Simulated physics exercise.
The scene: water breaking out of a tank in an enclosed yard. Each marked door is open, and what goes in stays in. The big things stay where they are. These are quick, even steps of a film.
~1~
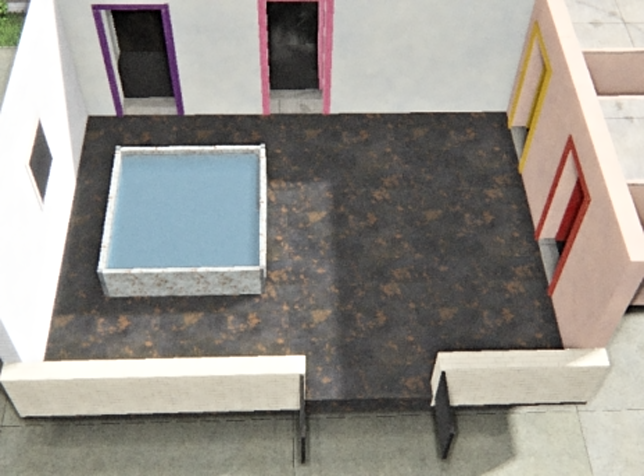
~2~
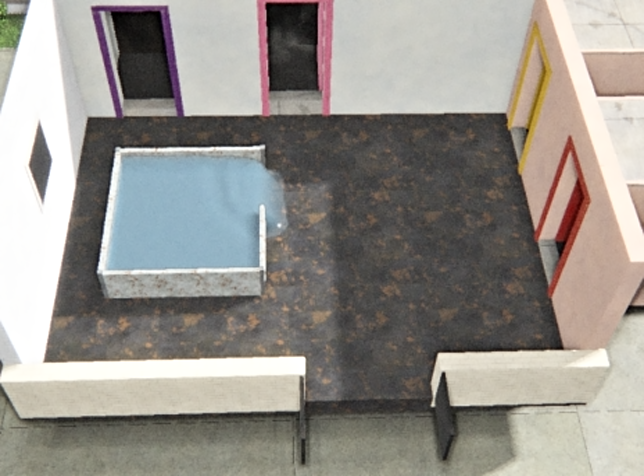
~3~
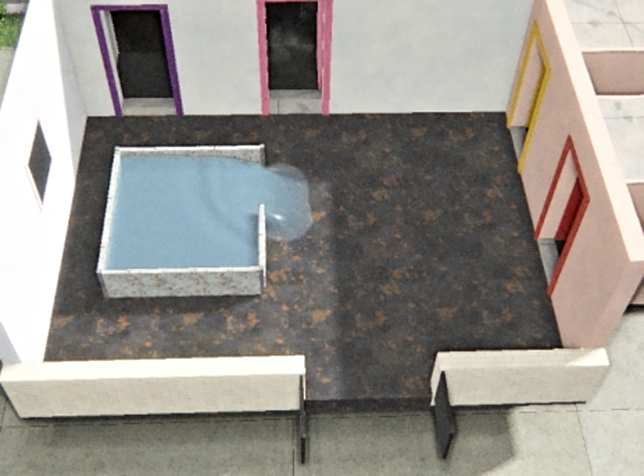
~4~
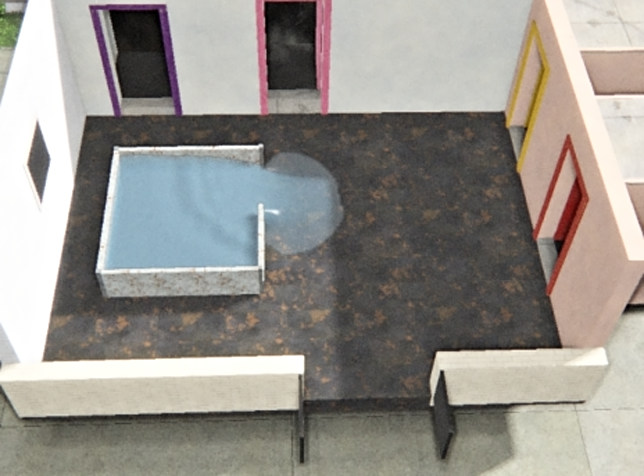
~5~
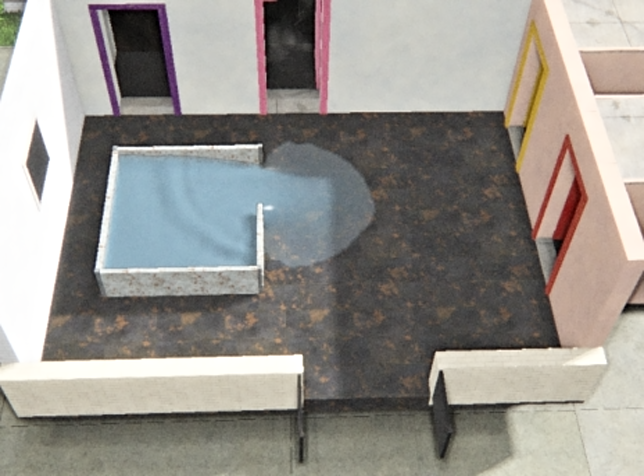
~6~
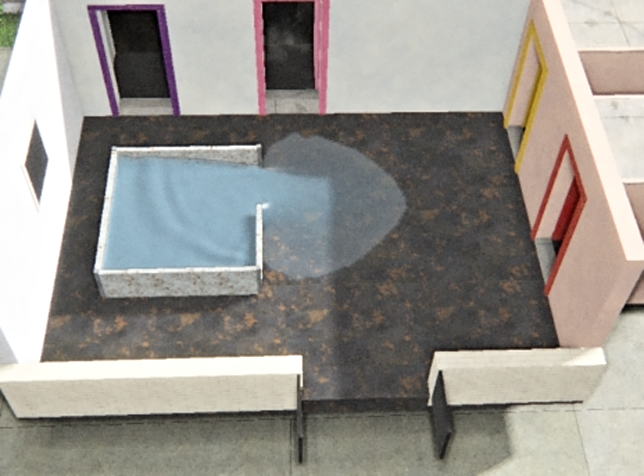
Water pouring through a gap in the right side of a raised tank, spreading rightward across a dark, walled yard floor.
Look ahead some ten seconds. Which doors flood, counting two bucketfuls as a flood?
In the end: The pink door admits no more than that; the purple door admits no more than that; the red door lets in a lot; the yellow door lets in a lot.
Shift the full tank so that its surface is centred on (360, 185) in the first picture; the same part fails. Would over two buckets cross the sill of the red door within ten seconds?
Then: The red one is under.
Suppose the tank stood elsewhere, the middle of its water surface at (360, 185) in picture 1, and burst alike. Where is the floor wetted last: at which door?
I say the door marked purple.
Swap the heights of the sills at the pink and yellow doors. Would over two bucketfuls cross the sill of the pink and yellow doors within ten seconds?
One by one: Pink takes less, yellow keeps below it.
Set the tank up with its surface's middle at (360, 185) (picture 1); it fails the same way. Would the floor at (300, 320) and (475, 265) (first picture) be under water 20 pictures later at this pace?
As listed: Dry, under water.
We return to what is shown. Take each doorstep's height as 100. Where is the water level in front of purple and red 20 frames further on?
Roughly 0 per cent, then 200 per cent.
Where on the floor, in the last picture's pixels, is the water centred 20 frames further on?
Roughly at (313, 213).
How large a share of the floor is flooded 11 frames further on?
Some 45 per cent.
A moment on, water covers 30 % of the floor; the pink door not reached, the purple door not reached, the red door not reached, the yellow door not reached.
Next, water covers 45 % of the floor; the pink door wet at the sill, nothing in, the purple door not reached, the red door wet at the sill, nothing in, the yellow door under two buckets in.
Then, water covers 50 % of the floor; the pink door wet at the sill, nothing in, the purple door not reached, the red door over two buckets in, the yellow door far over two buckets in.
Later, water covers 60 % of the floor; the pink door wet at the sill, nothing in, the purple door not reached, the red door over two buckets in, the yellow door far over two buckets in.
In the end, water covers 85 % of the floor; the pink door wet at the sill, nothing in, the purple door not reached, the red door far over two buckets in, the yellow door far over two buckets in.
